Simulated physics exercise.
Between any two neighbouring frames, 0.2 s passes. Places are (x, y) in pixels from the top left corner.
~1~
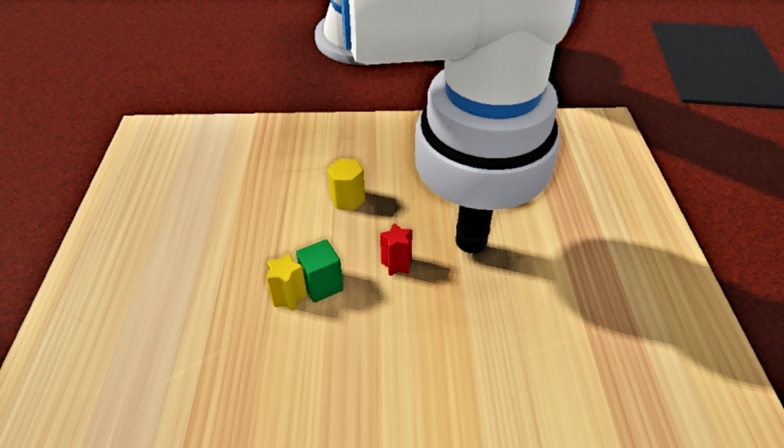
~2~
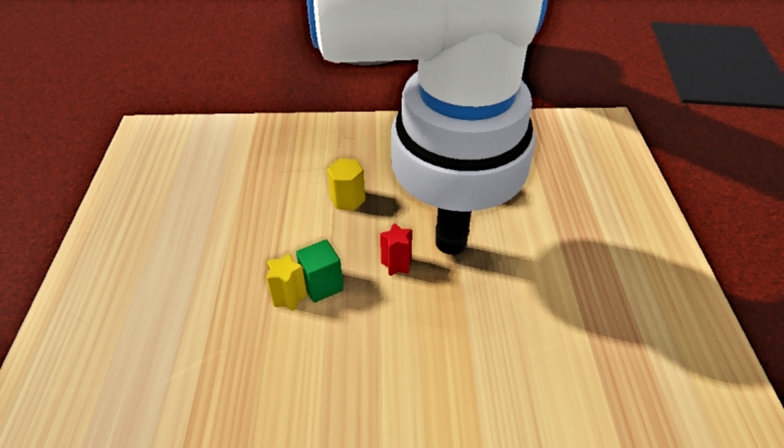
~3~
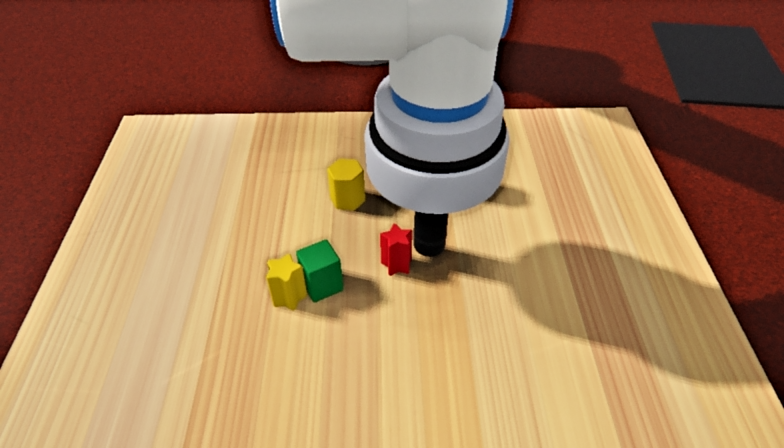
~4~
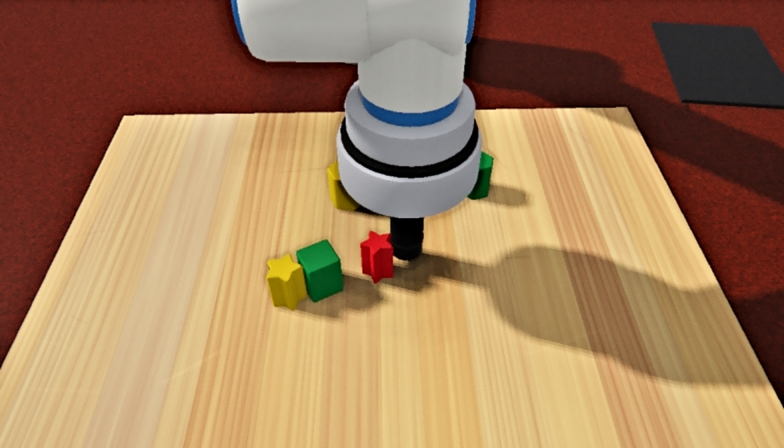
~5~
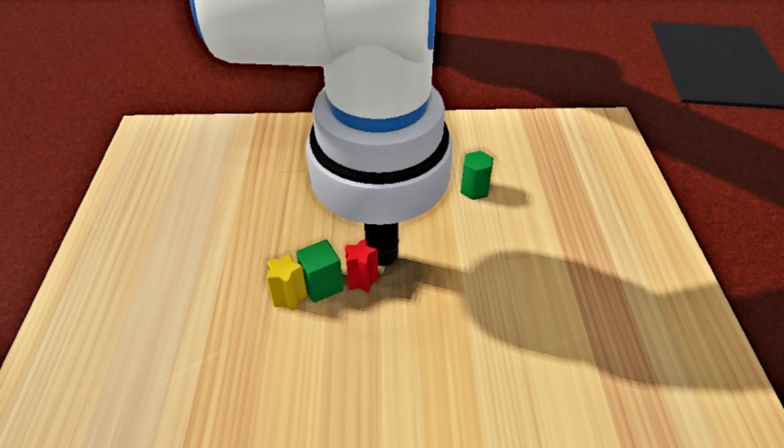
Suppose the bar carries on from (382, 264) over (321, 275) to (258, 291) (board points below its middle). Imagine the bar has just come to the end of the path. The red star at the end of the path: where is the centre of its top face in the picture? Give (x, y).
Most likely (327, 266).
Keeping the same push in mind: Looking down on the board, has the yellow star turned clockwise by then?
Yes, I think so.
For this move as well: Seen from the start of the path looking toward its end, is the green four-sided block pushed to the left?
I believe so.
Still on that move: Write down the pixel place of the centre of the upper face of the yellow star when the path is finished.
It is going to be at (223, 289).
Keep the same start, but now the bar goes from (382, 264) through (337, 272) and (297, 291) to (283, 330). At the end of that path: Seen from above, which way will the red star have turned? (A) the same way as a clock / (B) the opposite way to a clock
B.
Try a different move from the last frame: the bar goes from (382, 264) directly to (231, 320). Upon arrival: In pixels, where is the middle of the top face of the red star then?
The top centre is at (307, 286).
The first path, step by step. One third of the way, bar (340, 262); yellow star (260, 272), turned 25° clockwise; green four-sided block (295, 268), turned 15° clockwise; red star (332, 263), turned 40° anticlockwise.
Two thirds of the way, bar (298, 271); yellow star (235, 283), turned 35° clockwise; green four-sided block (275, 280); red star (327, 266), turned 70° anticlockwise.
At the end, bar (256, 282); yellow star (223, 289), turned 55° clockwise; green four-sided block (261, 290), turned 60° anticlockwise; red star (327, 266), turned 70° anticlockwise.
